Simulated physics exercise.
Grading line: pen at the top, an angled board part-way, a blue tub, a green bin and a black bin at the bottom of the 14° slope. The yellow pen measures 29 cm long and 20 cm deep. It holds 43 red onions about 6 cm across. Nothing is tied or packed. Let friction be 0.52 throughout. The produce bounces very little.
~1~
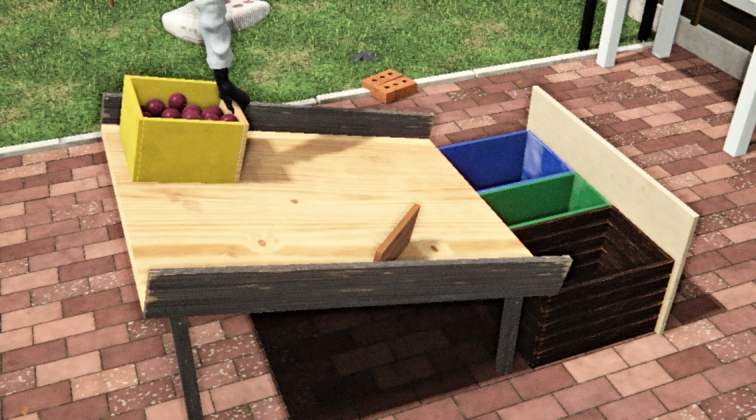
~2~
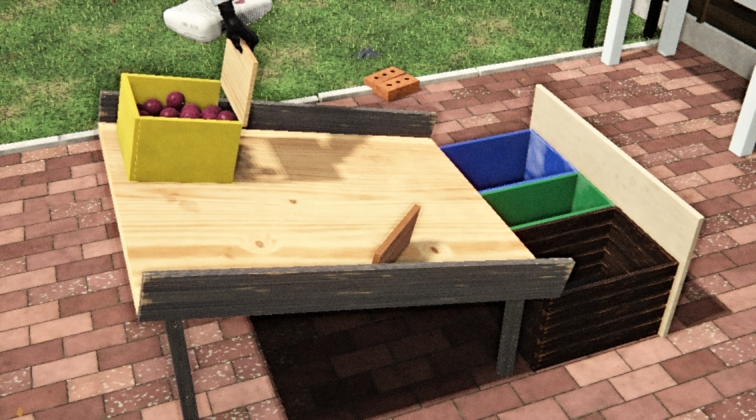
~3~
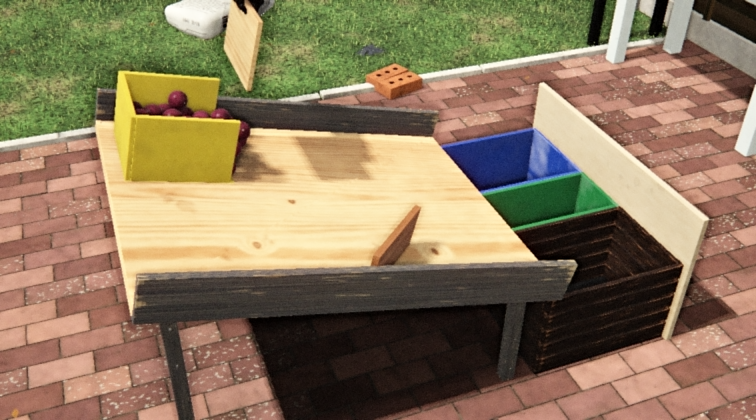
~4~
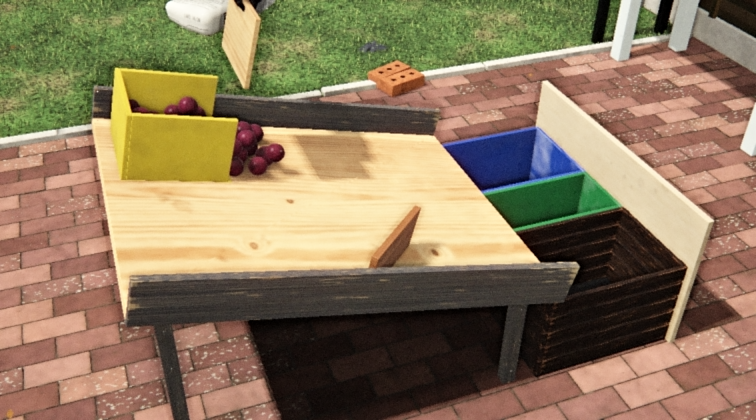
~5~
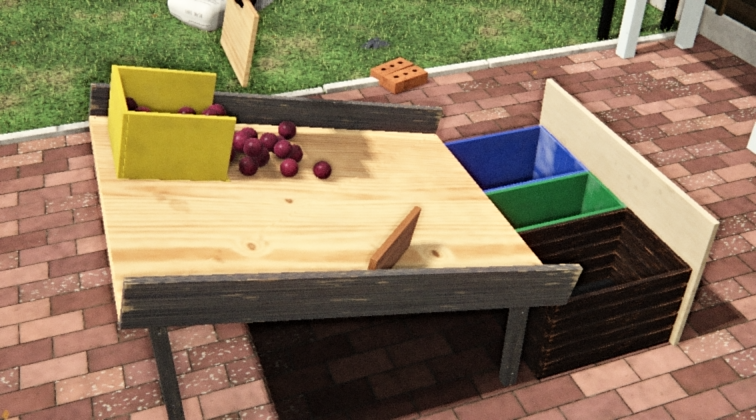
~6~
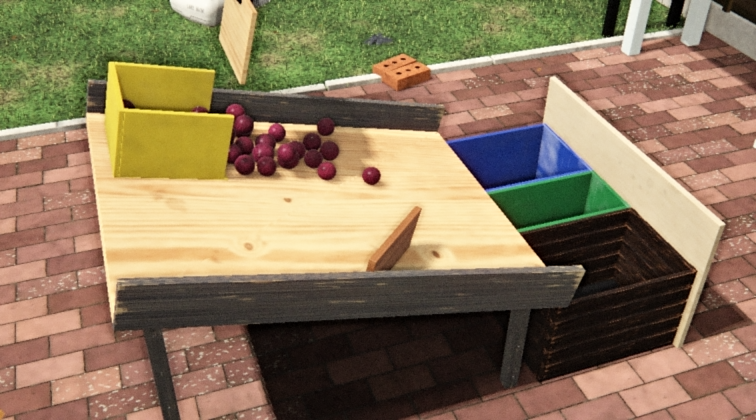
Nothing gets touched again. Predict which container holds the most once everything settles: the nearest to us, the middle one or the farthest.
Back one.
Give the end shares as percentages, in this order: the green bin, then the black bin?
My estimate is some 25 per cent, then some 0 per cent.
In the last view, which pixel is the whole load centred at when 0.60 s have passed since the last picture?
I'd put it close to (348, 150).
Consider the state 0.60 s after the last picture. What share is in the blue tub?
Share: About 5 %.
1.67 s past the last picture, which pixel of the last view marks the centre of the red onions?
At about (539, 217).
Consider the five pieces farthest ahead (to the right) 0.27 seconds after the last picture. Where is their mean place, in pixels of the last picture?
I'd put their middle close to (428, 156).
Then, 0.27 s after the last picture, 11 still in the yellow pen and 32 on the slope.
Then, 0.60 s after the last picture, 4 still in the yellow pen, 3 in the blue tub, 2 in the green bin, 32 on the slope and 2 in the air.
Then, 1.07 s after the last picture, 13 in the blue tub, 7 in the green bin, 1 in the black bin, 16 on the slope and 6 in the air.
When it is over (1.67 s after the last picture), 32 in the blue tub, 10 in the green bin and 1 in the black bin.
